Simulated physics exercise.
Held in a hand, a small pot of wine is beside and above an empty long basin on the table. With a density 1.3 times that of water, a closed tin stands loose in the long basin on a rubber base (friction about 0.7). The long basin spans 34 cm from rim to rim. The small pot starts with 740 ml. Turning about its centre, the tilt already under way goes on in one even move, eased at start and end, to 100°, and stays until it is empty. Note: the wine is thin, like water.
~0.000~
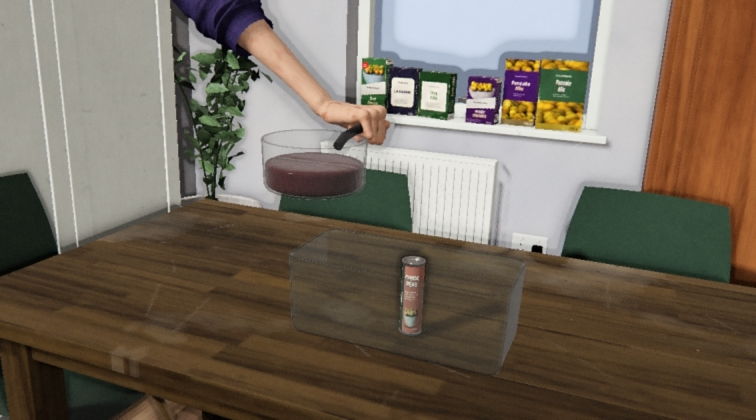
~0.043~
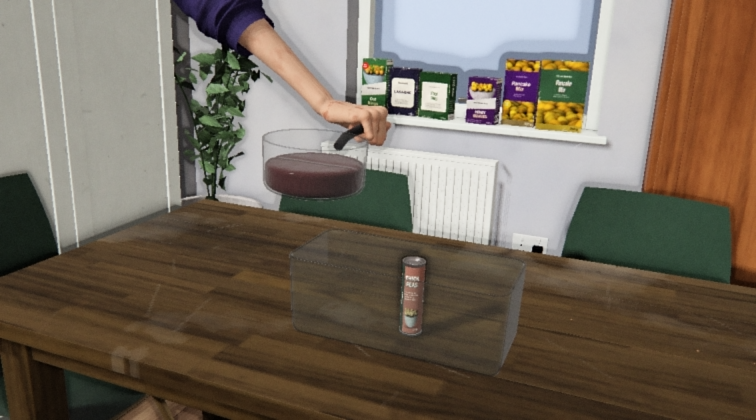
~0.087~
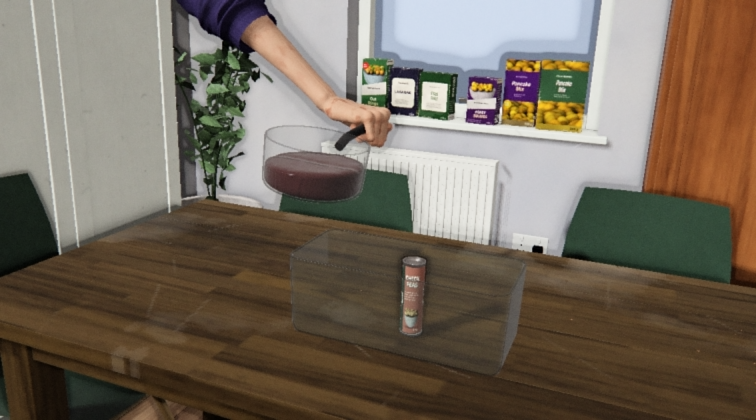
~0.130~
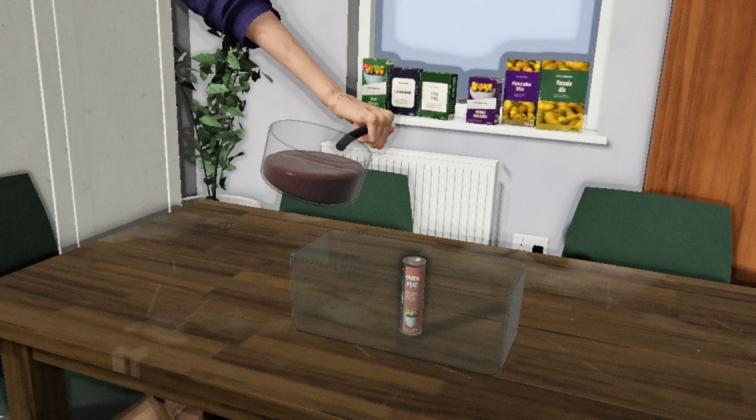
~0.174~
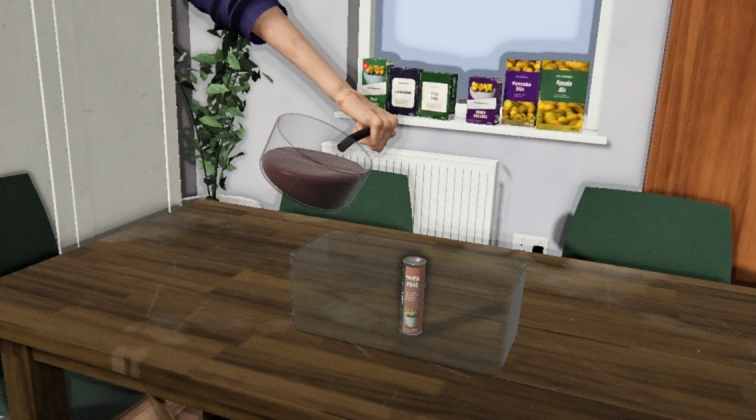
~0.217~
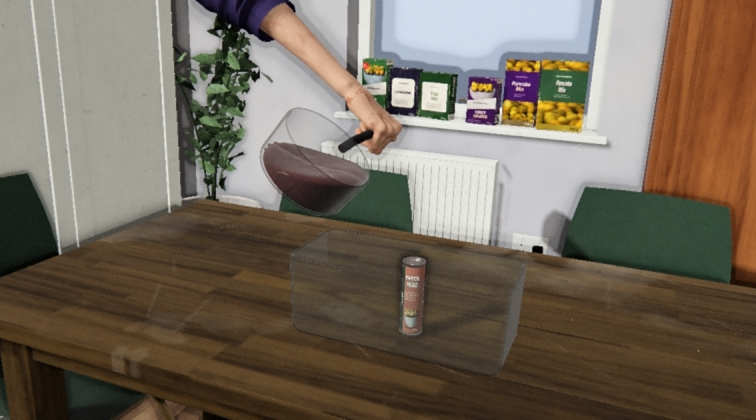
In this clip, a hand holds a small clear pot of dark red wine above and beside a transparent long basin containing a closed tin, then steadily tilts the pot to the right, its wine shifting toward the lowered side.
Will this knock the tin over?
No. Still erect.
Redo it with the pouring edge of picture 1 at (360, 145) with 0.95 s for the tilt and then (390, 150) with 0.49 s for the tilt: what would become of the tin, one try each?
In the first try it remains standing; in the second it remains standing.
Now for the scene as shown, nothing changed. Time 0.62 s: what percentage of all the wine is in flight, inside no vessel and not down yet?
Near 5 percent.
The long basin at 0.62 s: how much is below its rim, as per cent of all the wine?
The share is close to 86 percent.
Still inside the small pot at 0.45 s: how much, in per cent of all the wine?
I'd estimate some 24 % remains.
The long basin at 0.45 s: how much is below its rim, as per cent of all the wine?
Roughly 34 per cent.
Then, 0.45 s in, the tilt is 98° and 25 per cent is still to pour; the tin stands where it began.
Then, 0.62 s in, the tilt is 100° and 9 per cent is still to pour; the tin stands where it began.
Then, 0.80 s in, the tilt is 100° and 2 per cent is still to pour; the tin stands where it began.
Then, 0.99 s in, the tilt is 100° and 0 per cent is still to pour; the tin stands where it began.
Finally, the tin stands where it began.
